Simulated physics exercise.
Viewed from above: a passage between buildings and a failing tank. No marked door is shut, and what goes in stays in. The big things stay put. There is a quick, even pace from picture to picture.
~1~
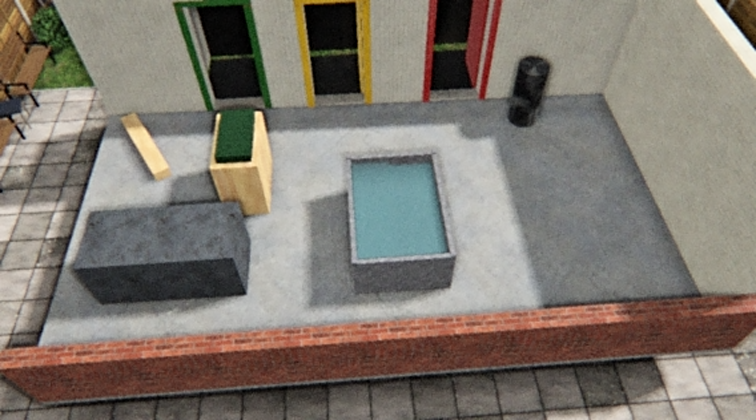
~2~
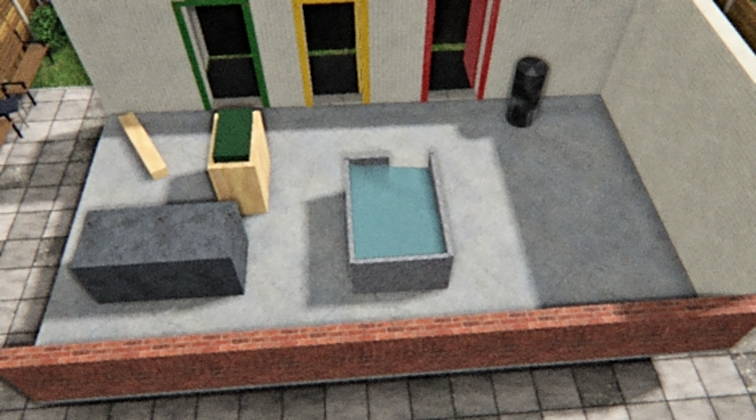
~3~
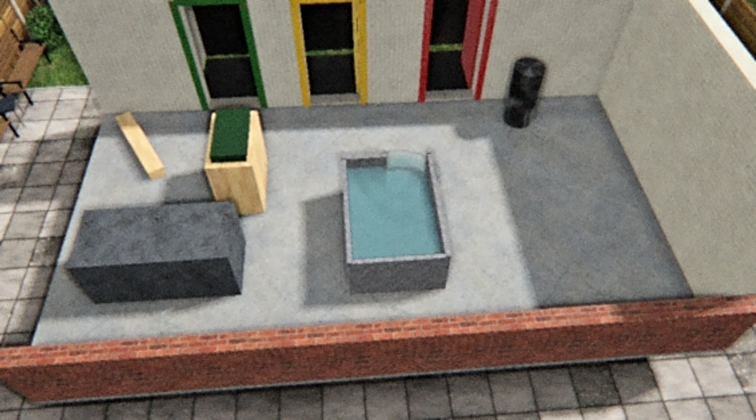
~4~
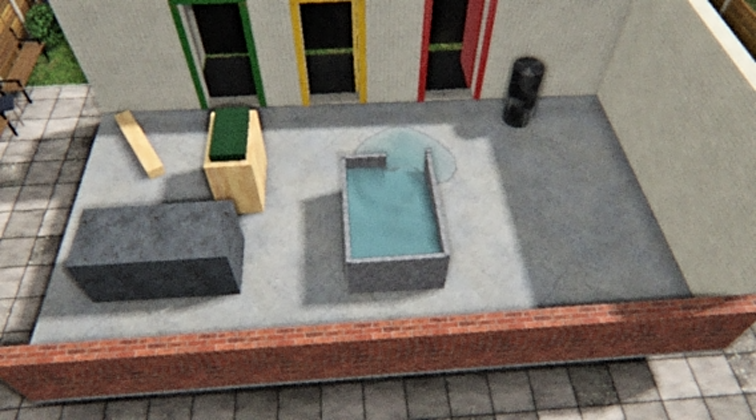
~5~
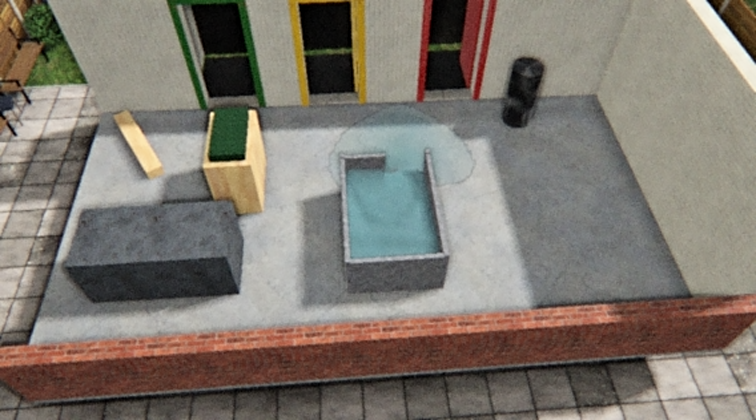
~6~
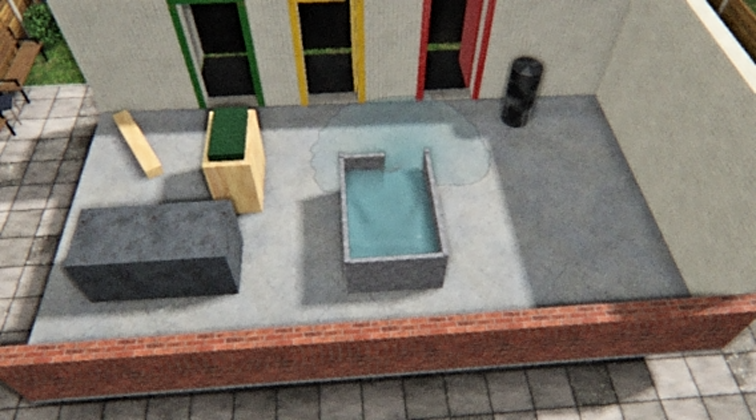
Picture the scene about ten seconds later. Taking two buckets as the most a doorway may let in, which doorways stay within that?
I expect the yellow door to go past two buckets; I expect the green door to stop at two buckets or less; I expect the red door to go past two buckets.
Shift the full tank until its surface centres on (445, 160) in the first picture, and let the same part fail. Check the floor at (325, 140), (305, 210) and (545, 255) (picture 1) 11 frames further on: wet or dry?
The three spots read swamped, left dry, left dry.
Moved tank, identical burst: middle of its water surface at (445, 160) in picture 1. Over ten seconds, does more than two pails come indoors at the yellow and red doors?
My reading is that the yellow door remains below the mark while the red door tops the mark.
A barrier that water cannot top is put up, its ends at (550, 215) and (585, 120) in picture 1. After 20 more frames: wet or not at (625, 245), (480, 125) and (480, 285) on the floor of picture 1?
Untouched, soaked, untouched.
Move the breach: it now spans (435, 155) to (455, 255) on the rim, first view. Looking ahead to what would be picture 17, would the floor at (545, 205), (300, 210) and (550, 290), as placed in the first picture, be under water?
In the order given: Swamped, untouched and swamped.
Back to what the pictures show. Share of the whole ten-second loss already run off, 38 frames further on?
About 90 %.
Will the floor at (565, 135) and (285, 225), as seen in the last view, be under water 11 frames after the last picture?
Same order as asked: Drenched, dry as before.
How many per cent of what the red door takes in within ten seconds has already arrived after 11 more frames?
Roughly 40 %.
A moment on, water covers 20 % of the floor; the yellow door under two buckets in, the green door not reached, the red door over two buckets in.
Next, water covers 20 % of the floor; the yellow door over two buckets in, the green door wet at the sill, nothing in, the red door far over two buckets in.
Then, water covers 35 % of the floor; the yellow door far over two buckets in, the green door wet at the sill, nothing in, the red door far over two buckets in.
Later, water covers 50 % of the floor; the yellow door far over two buckets in, the green door wet at the sill, nothing in, the red door far over two buckets in.
In the end, water covers 65 % of the floor; the yellow door far over two buckets in, the green door wet at the sill, nothing in, the red door far over two buckets in.
